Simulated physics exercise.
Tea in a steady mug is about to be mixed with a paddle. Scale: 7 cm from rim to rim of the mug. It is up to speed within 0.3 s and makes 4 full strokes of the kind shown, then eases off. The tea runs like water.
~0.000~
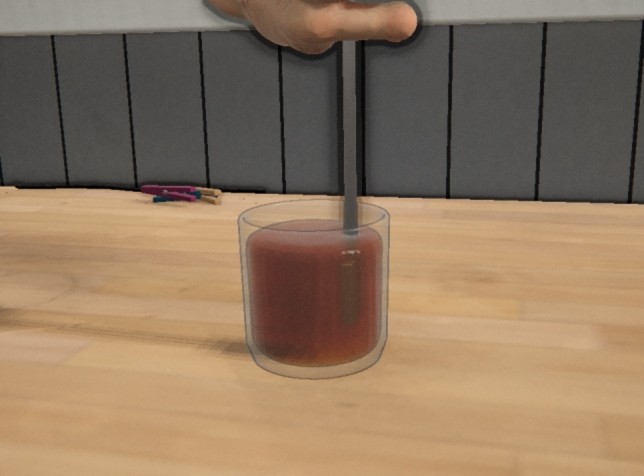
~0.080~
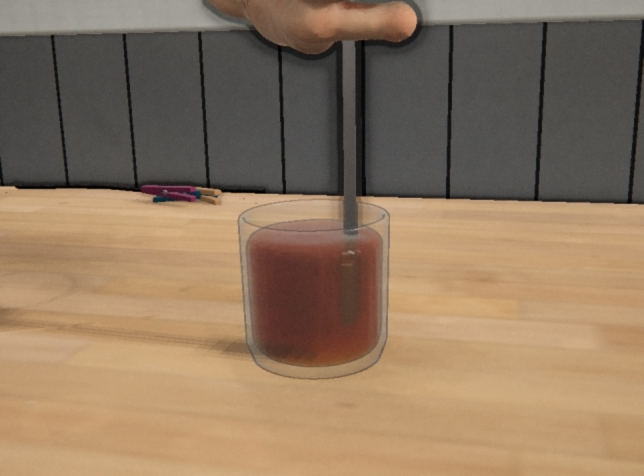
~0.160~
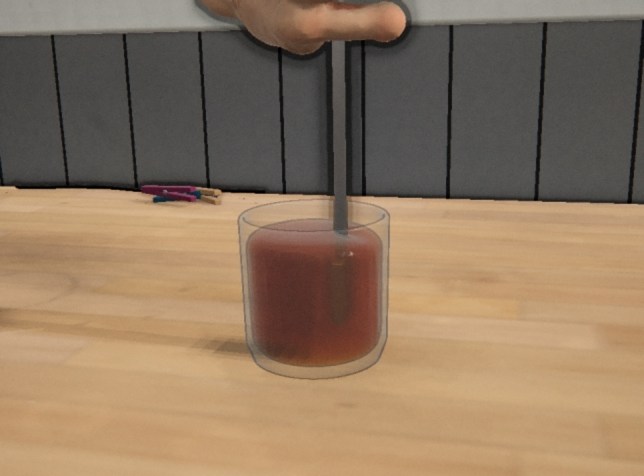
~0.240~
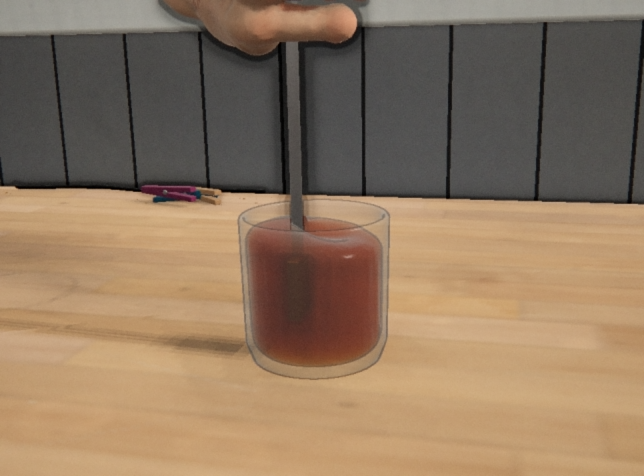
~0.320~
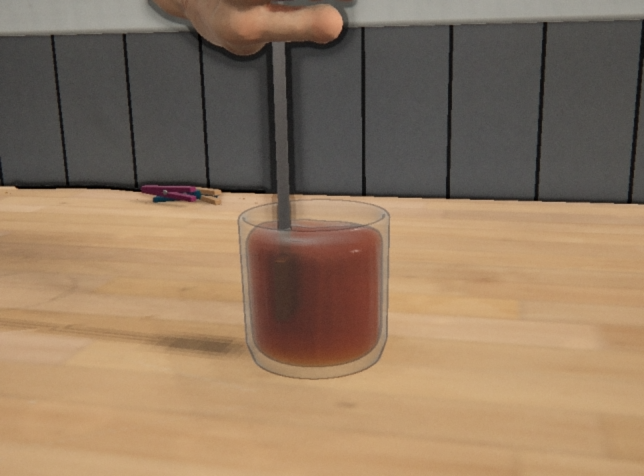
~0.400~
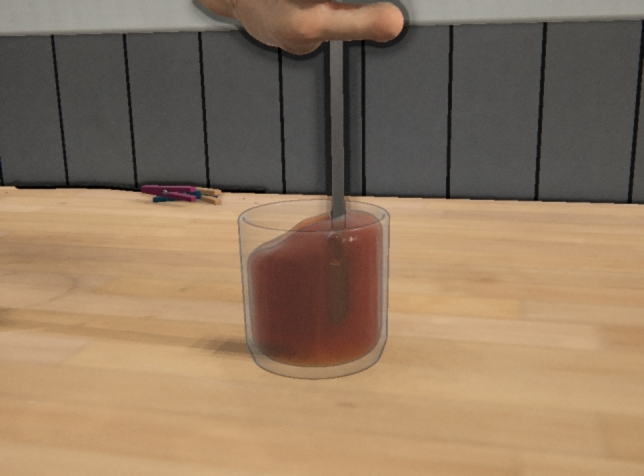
A hand moves a paddle left, then right through reddish tea, which slopes up rightward.
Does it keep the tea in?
This mug loses some.
After 0.67 s 0 ml is over the rim.
After 0.94 s 2 ml is over the rim.
After 1.21 s 7 ml is over the rim.
After 1.48 s 8 ml is over the rim.
In the end 8 ml is over the rim.
